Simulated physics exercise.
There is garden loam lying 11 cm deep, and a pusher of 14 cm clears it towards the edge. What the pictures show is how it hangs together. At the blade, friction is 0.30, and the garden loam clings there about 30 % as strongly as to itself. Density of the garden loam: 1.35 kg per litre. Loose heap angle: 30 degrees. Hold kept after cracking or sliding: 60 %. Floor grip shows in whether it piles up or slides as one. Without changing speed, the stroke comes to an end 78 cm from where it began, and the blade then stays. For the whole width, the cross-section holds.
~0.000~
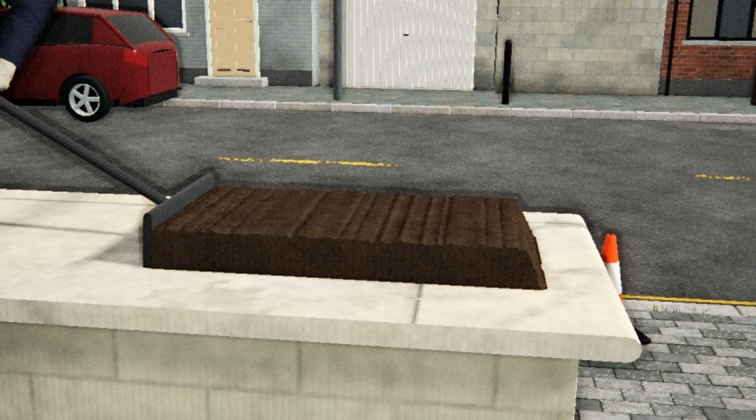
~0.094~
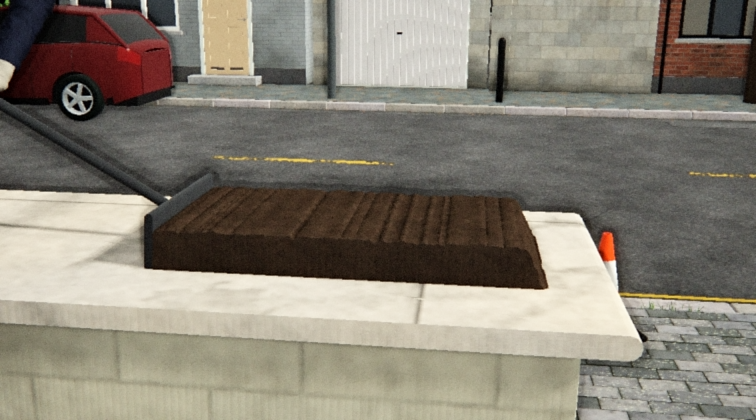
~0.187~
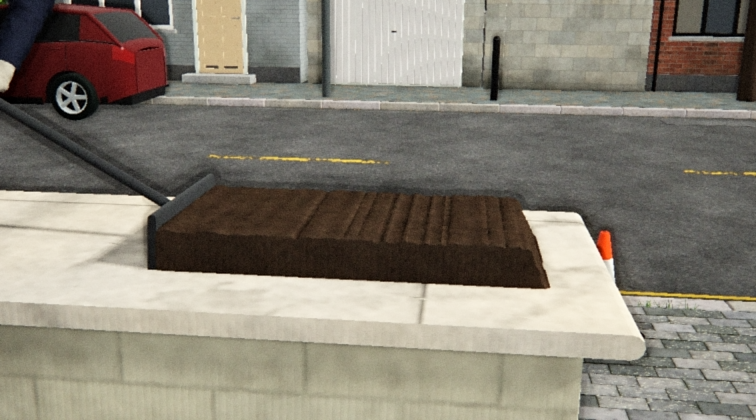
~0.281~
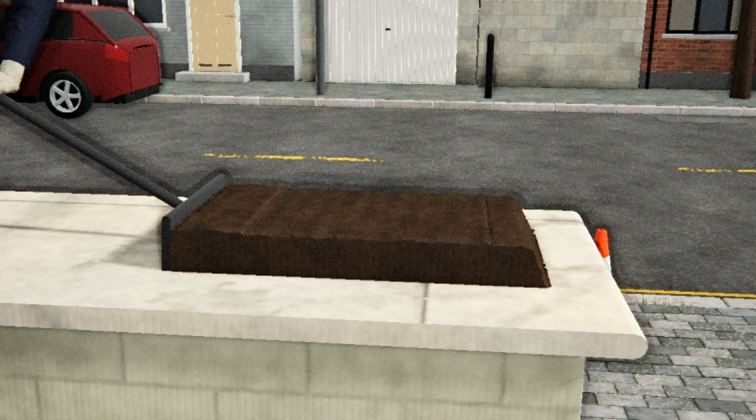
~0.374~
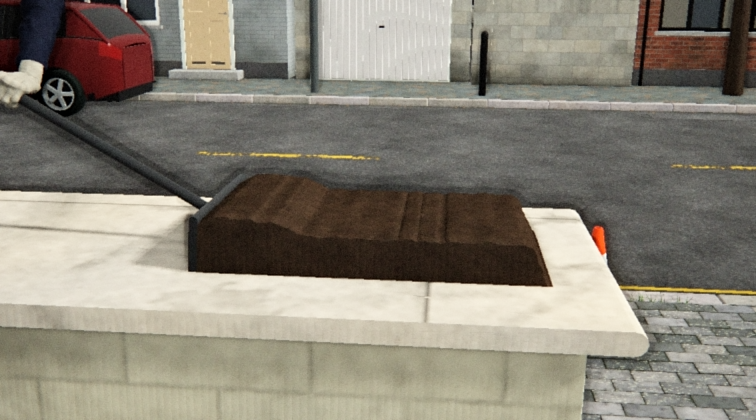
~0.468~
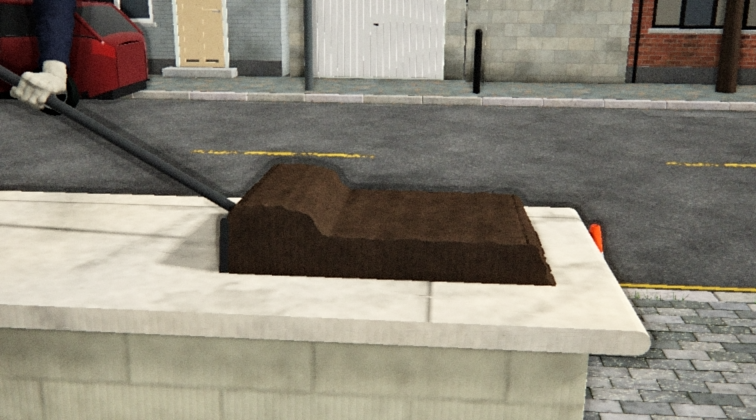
In the video, a gloved hand pushes a long-handled dark blade rightward into a flat slab of dark brown soil on a pale stone ledge beside a street, and the soil's ridges smooth as it bunches into a raised mound.
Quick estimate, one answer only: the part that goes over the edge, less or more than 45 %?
I would say less.
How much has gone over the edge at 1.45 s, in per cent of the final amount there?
It is roughly 100 percent.
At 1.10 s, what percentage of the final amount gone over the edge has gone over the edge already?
30 per cent.
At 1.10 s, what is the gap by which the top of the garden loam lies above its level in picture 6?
I'd put it at close to 4 cm.
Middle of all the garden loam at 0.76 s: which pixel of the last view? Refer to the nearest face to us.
Around (443, 254).
After 0.76 s, 0 % has gone over the edge.
After 1.10 s, 10 % has gone over the edge.
After 1.45 s, 37 % has gone over the edge.
After 1.79 s, 37 % has gone over the edge.
After 1.89 s, at the end, 37 % has gone over the edge.
